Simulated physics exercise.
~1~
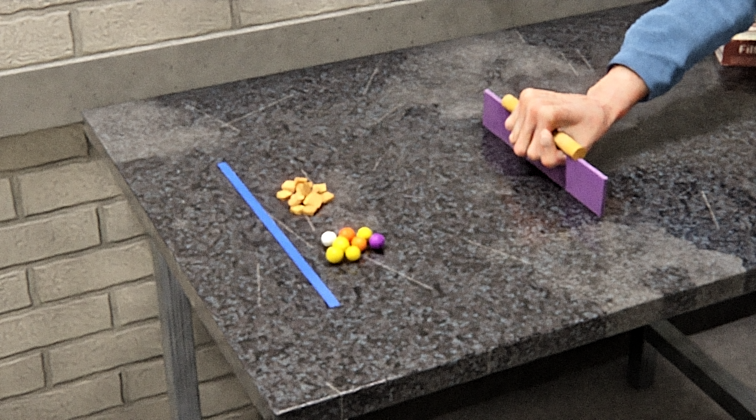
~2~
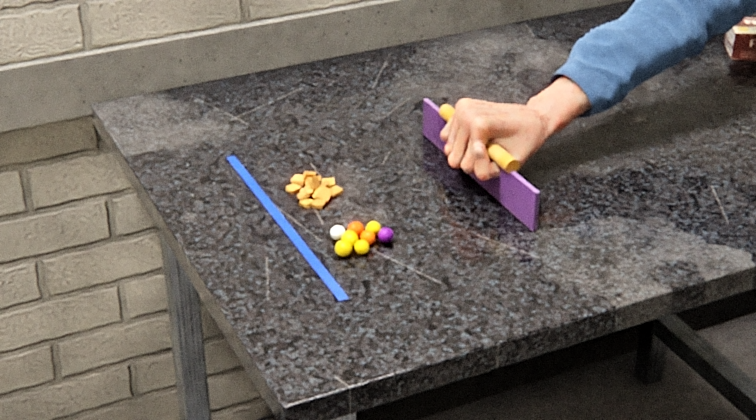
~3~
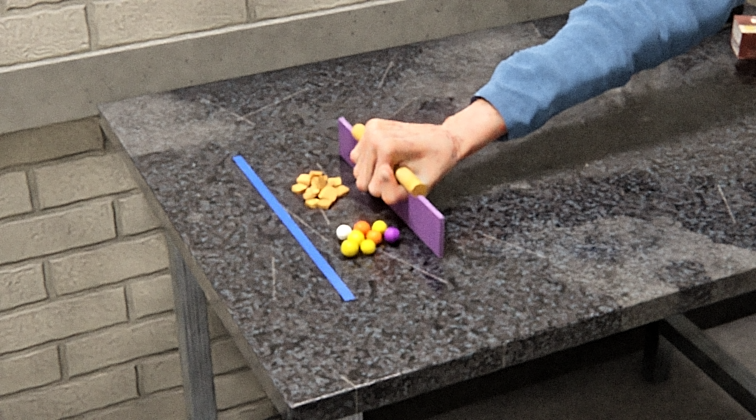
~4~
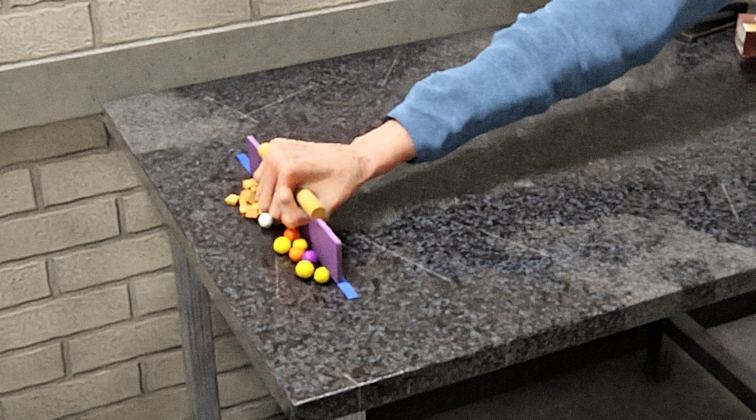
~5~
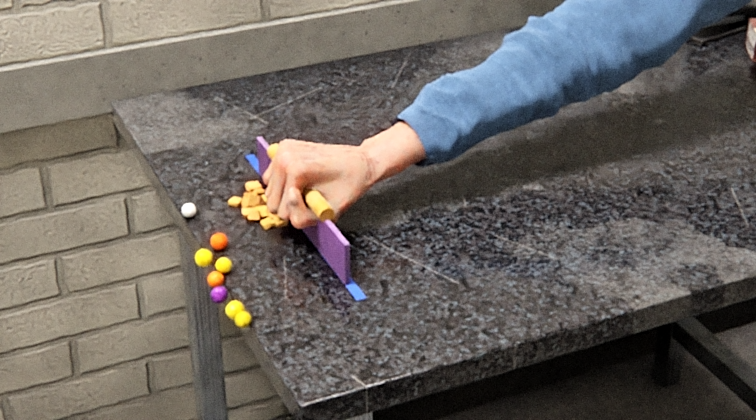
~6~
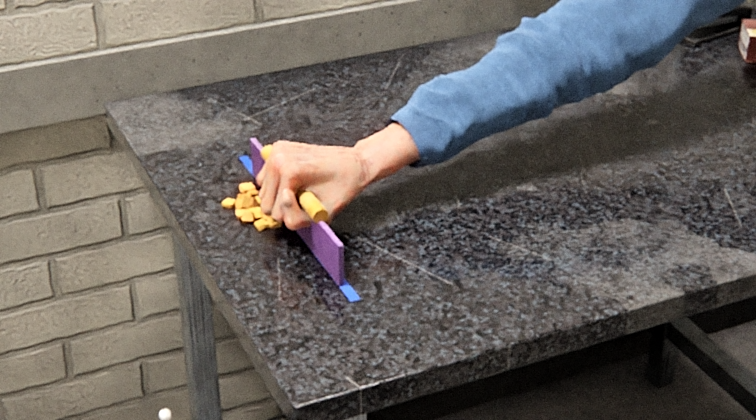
A hand slid a purple scraper leftward across a dark speckled table, pushing a heap of colorful balls and a heap of small tan pieces, then stopped at the blue tape; the balls rolled on over the edge, while the tan pieces stayed on top.
